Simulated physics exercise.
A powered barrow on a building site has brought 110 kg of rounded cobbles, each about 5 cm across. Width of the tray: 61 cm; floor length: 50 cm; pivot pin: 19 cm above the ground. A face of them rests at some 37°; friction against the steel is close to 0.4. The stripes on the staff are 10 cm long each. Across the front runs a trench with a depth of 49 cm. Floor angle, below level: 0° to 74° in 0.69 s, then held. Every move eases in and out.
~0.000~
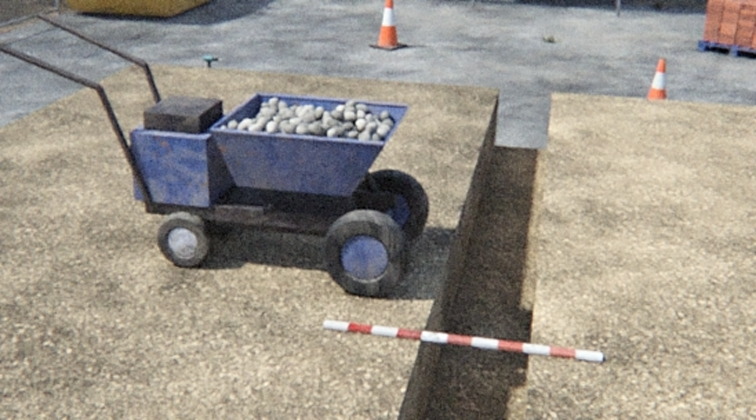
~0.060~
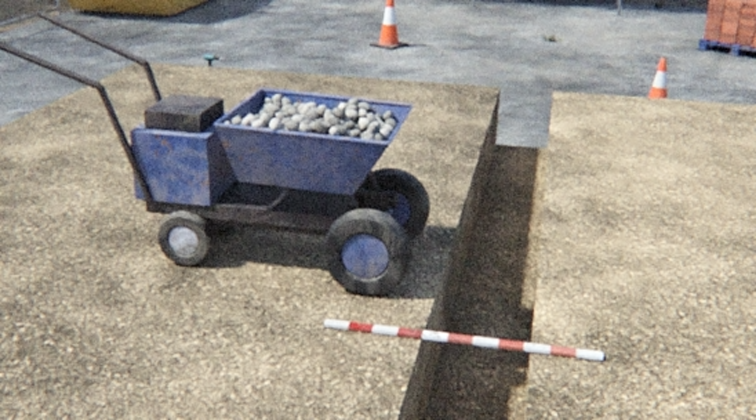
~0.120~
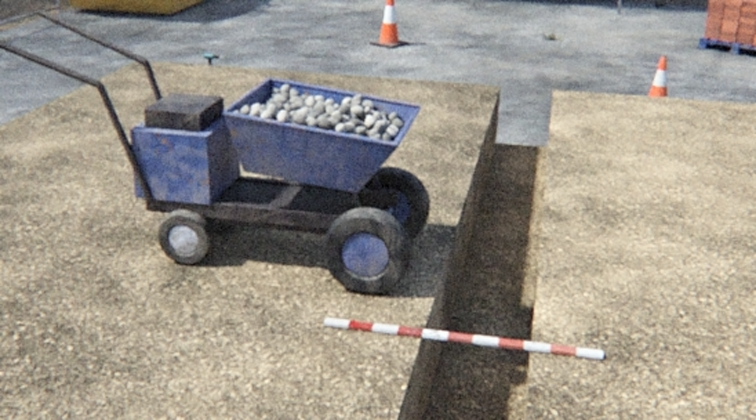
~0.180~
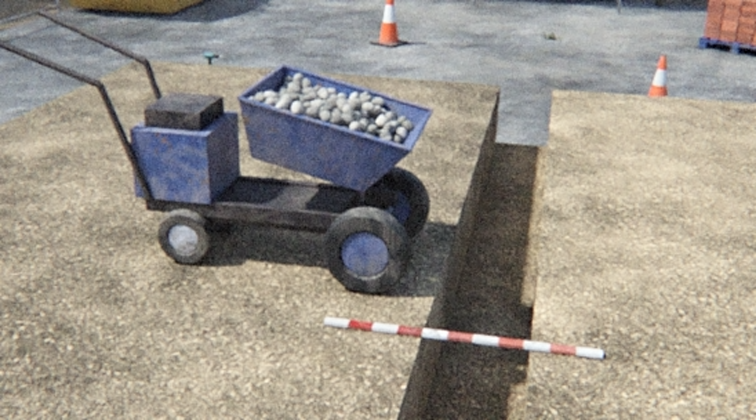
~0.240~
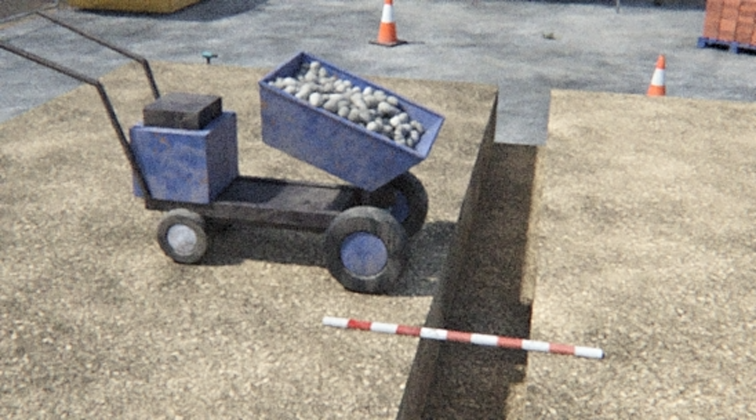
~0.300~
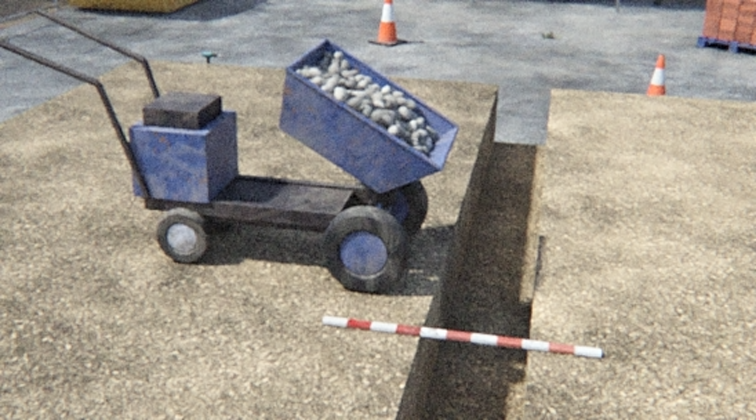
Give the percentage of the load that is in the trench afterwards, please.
Near 45 per cent of the load.
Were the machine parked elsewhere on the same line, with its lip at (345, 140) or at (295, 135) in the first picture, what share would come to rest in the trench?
Result: Close to 80 then close to 90 per cent.
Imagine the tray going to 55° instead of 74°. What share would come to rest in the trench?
Close to 20 per cent then.
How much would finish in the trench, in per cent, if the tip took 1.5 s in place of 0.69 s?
Around 70 per cent would end in the trench.
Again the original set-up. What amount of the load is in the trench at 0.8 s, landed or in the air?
Around 15 per cent of it, at that instant.
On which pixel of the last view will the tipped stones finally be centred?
In the last view, about (553, 278).
After 0.5 s the floor is at 63°; 100 % in the tray; the foremost stones are at (478, 188).
After 0.8 s the floor is at 74°; 59 % in the tray, 17 % in the trench, 24 % past the trench; the foremost stones are at (586, 293).
After 1.1 s the floor is at 74°; 17 % in the tray, 27 % in the trench, 55 % past the trench; the foremost stones are past the picture's edge.
After 3.1 s the floor is at 74°; 0 % in the tray, 45 % in the trench, 55 % past the trench; the foremost stones are past the picture's edge.
